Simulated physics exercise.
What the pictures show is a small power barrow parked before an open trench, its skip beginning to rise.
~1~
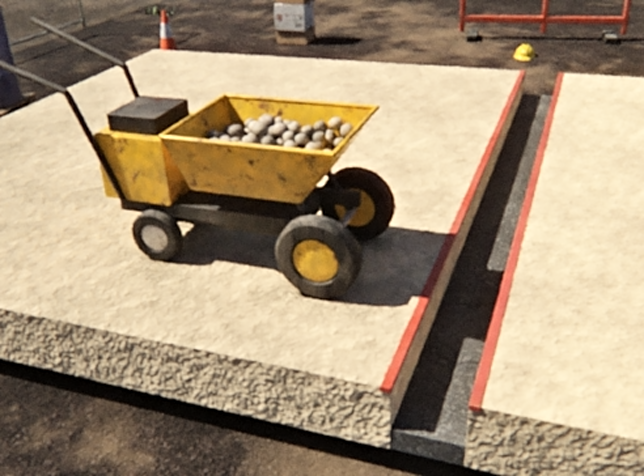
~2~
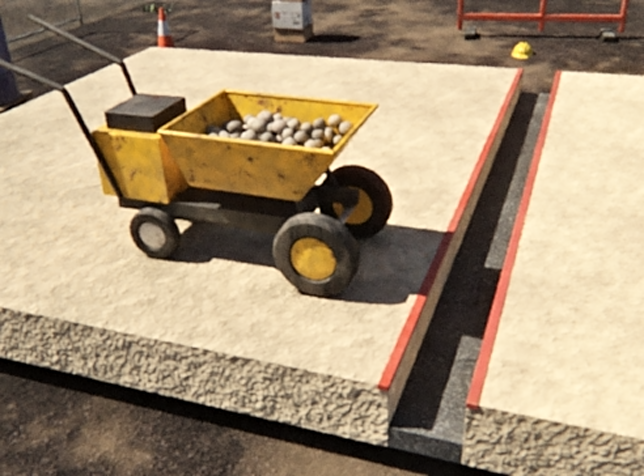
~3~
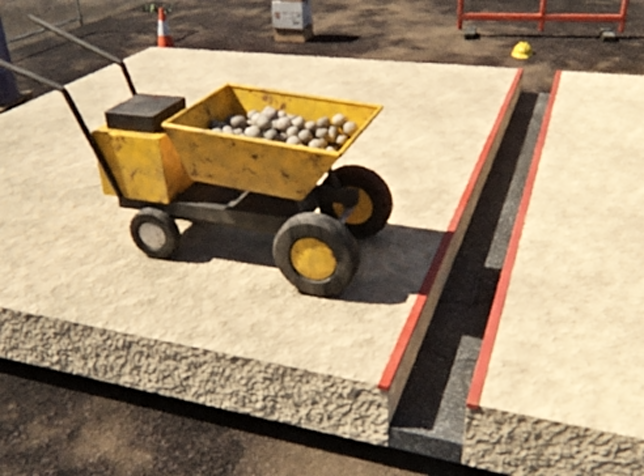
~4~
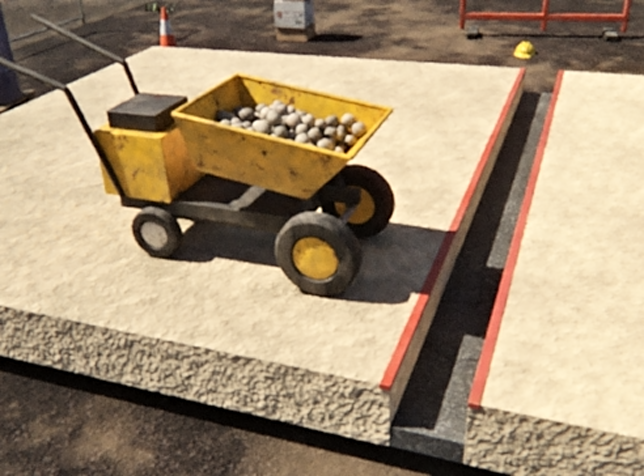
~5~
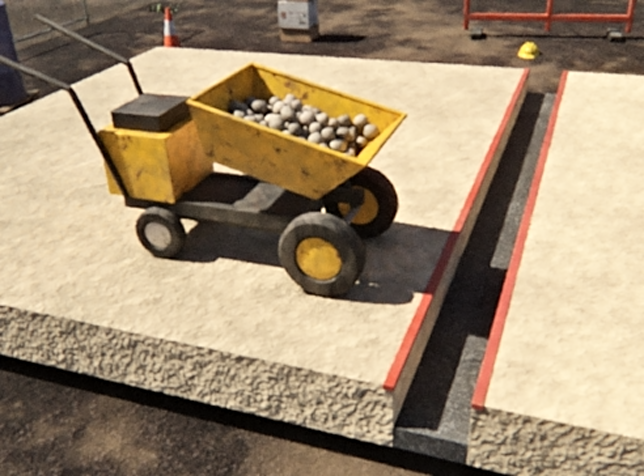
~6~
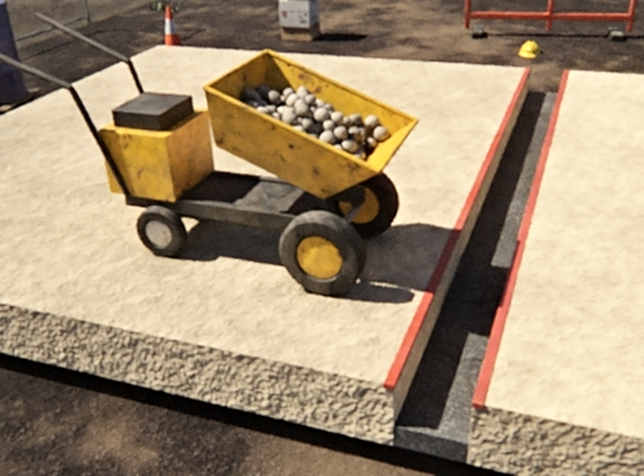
On sunlit paved ground, seen from above and to one side, two pale, rough-edged slabs lie with a narrow, dark, red-edged trench between them. A yellow barrow with black handles and a skip of grey, rounded stones stands on the left slab, with an orange cone and a red barrier behind. The skip tilts steadily toward the right, its rear rising, while the wheels stay put and the view shifts very slightly.
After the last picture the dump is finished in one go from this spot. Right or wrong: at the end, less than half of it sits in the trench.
Wrong.
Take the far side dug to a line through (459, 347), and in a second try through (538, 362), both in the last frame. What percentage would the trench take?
The share would be 30 % first and 100 % second.
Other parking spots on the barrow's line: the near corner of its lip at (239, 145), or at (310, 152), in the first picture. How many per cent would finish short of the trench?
The first spot yields roughly 60 percent, the second roughly 0 percent.
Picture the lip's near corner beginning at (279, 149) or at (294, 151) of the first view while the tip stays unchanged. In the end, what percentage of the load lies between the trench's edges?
First spot: 80 %, second spot: 100 %.
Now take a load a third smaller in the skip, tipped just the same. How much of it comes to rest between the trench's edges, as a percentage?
I'd say close to 90 per cent of it.
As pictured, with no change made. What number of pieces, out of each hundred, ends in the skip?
Around 0 in a hundred.
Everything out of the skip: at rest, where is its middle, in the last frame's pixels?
Last view, centre at rest - approx. (484, 303).
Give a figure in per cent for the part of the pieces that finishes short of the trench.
0 per cent.
Soon, skip tipped steeply; all in the skip.
A while on, skip tipped right over; about two thirds in the skip; about a quarter in or heaped over the trench; a small part beyond it; a stray few falling.
Towards the end, skip tipped right over; most in or heaped over the trench; about a quarter beyond it.
Finally, skip tipped right over; most in or heaped over the trench; about a quarter beyond it.
